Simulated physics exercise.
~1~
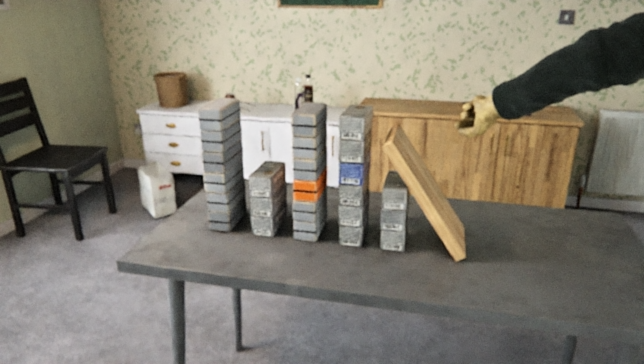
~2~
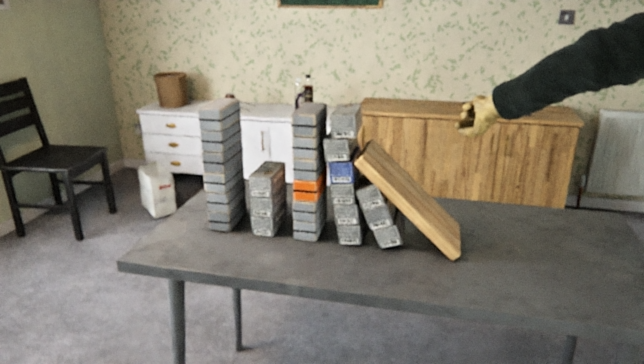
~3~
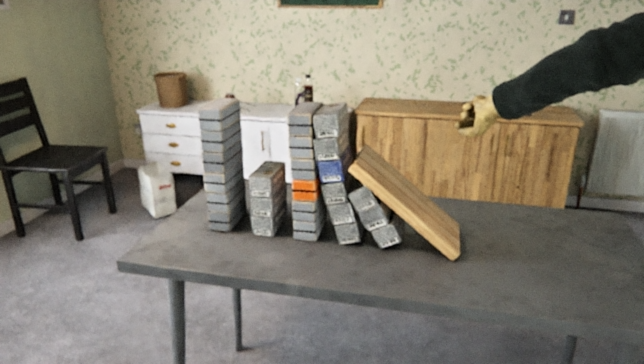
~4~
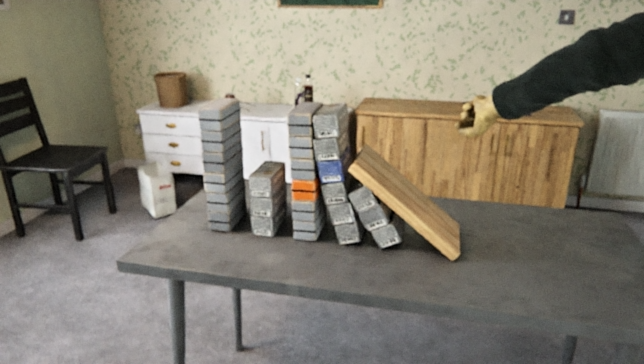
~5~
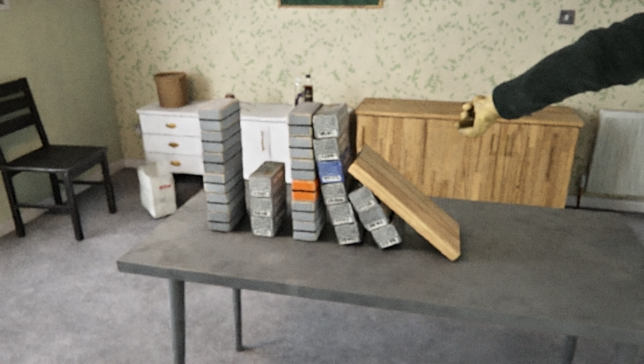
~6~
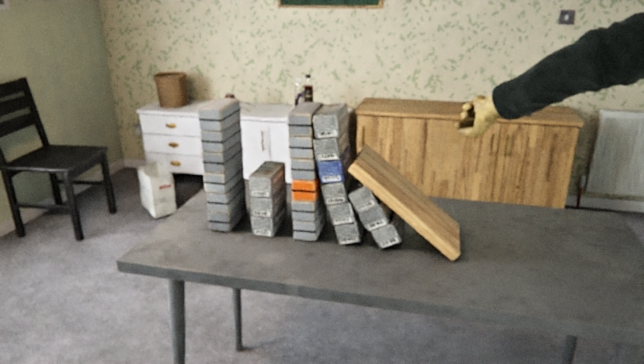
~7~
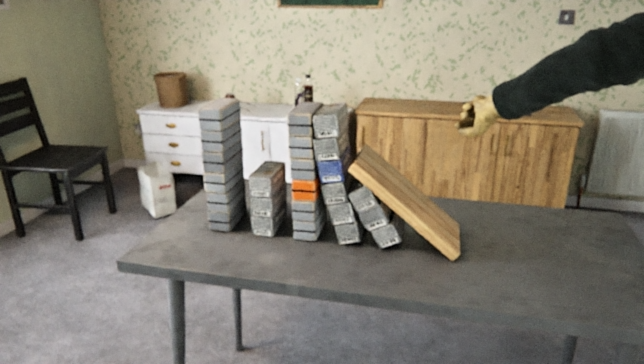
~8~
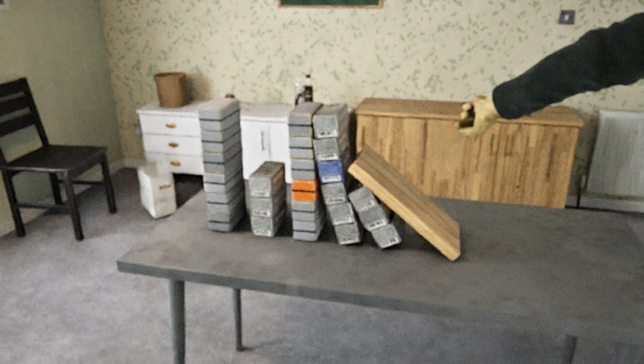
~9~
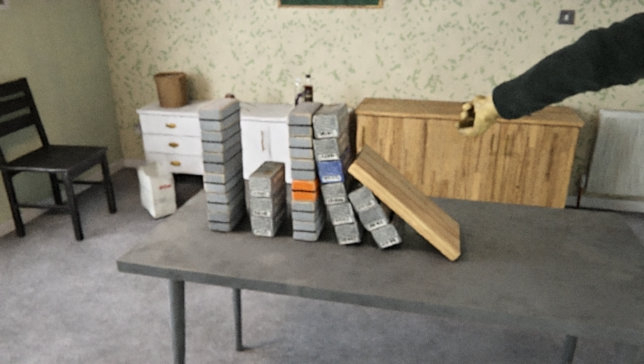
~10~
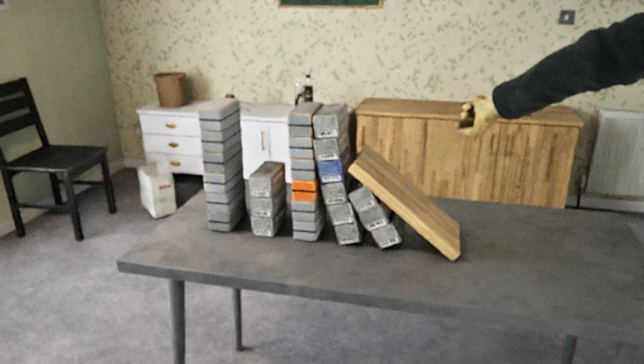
A wooden board on a grey table tips left beside a gloved hand, pushing the short stack of packets next to it against the taller stack with the blue packet, which bends left onto the orange-marked stack; everything then rests leaning, with the two leftmost stacks still upright.
